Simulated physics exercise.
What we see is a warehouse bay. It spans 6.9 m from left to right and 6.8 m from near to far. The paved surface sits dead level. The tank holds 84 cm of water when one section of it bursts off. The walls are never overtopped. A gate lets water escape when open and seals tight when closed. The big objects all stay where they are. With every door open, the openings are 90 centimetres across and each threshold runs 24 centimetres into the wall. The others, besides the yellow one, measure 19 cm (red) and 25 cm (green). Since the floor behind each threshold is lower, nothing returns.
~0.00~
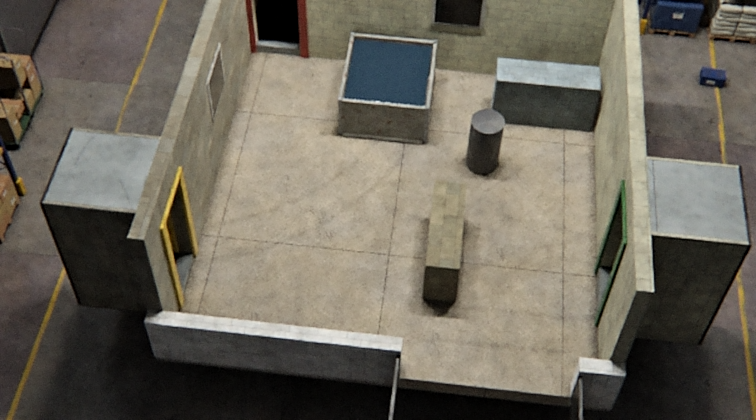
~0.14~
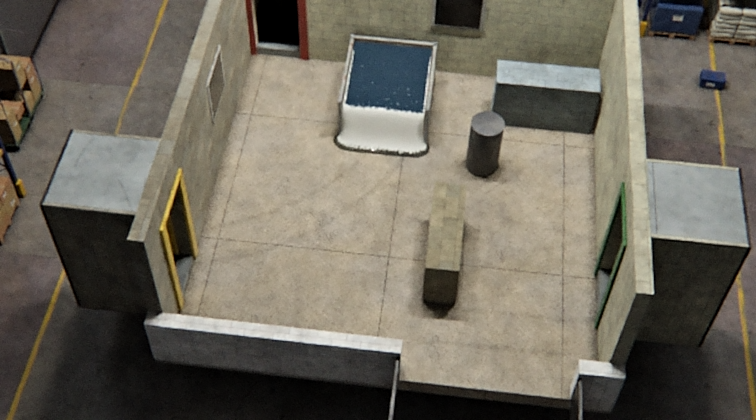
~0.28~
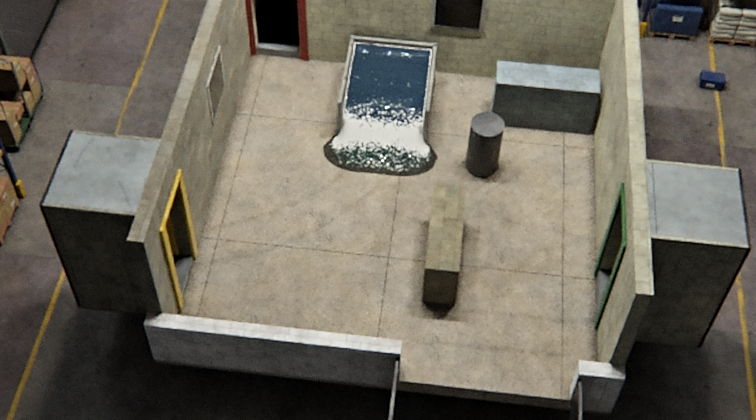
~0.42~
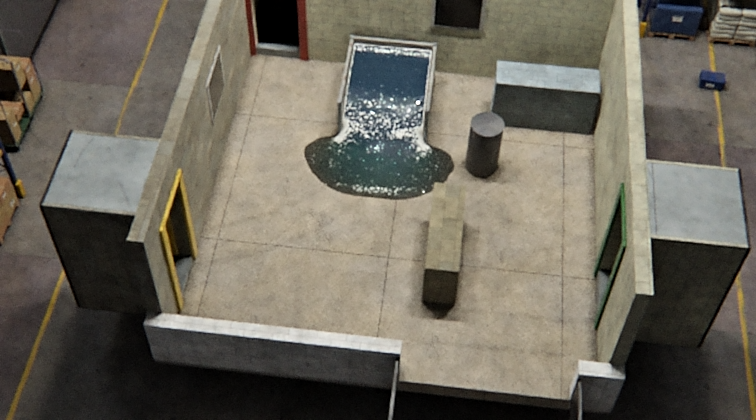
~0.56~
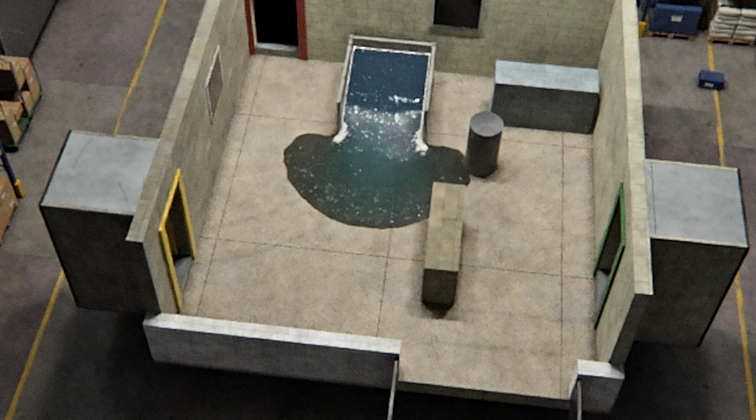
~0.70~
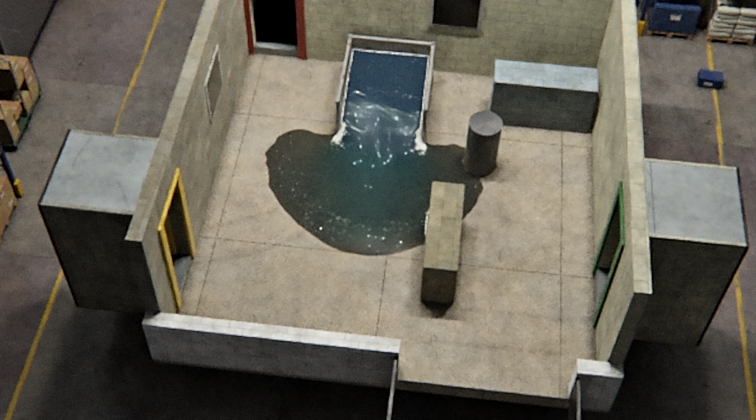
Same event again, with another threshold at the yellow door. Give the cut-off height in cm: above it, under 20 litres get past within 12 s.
The cut-off is roughly 13.5 cm.
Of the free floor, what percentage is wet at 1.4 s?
I'd say near 40 percent.
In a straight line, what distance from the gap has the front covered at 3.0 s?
Near 5.8 m, more or less.
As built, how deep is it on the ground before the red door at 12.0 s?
7.0 cm.
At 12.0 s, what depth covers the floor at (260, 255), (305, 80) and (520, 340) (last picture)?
Close to 3, 7 and 2 cm deep.
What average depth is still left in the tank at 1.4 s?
The mean depth is about 32 cm.
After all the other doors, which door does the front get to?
The red door comes last.
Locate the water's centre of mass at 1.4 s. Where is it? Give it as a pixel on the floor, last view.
(374, 169), roughly.
After 1.4 s water covers 40 % of the floor, deepest (28 cm) near (380, 144); it has not reached the yellow door.
After 3.0 s water covers 55 % of the floor, deepest (32 cm) near (170, 340); 15 cm at the yellow door, 0 litres in over its 13 cm threshold.
After 12.0 s water covers 100 % of the floor, deepest (8 cm) near (223, 150); 3 cm at the yellow door, 23 litres in over its 13 cm threshold.
At the yellow door as built, the water arrived by 1.8 s and peaked near 20 cm at 3.6 s.
With a threshold of 11.5 cm, 34 litres would have come in within the 12 s; with 15.5 cm, 11 litres. So under 20 litres takes about 13.5 cm.
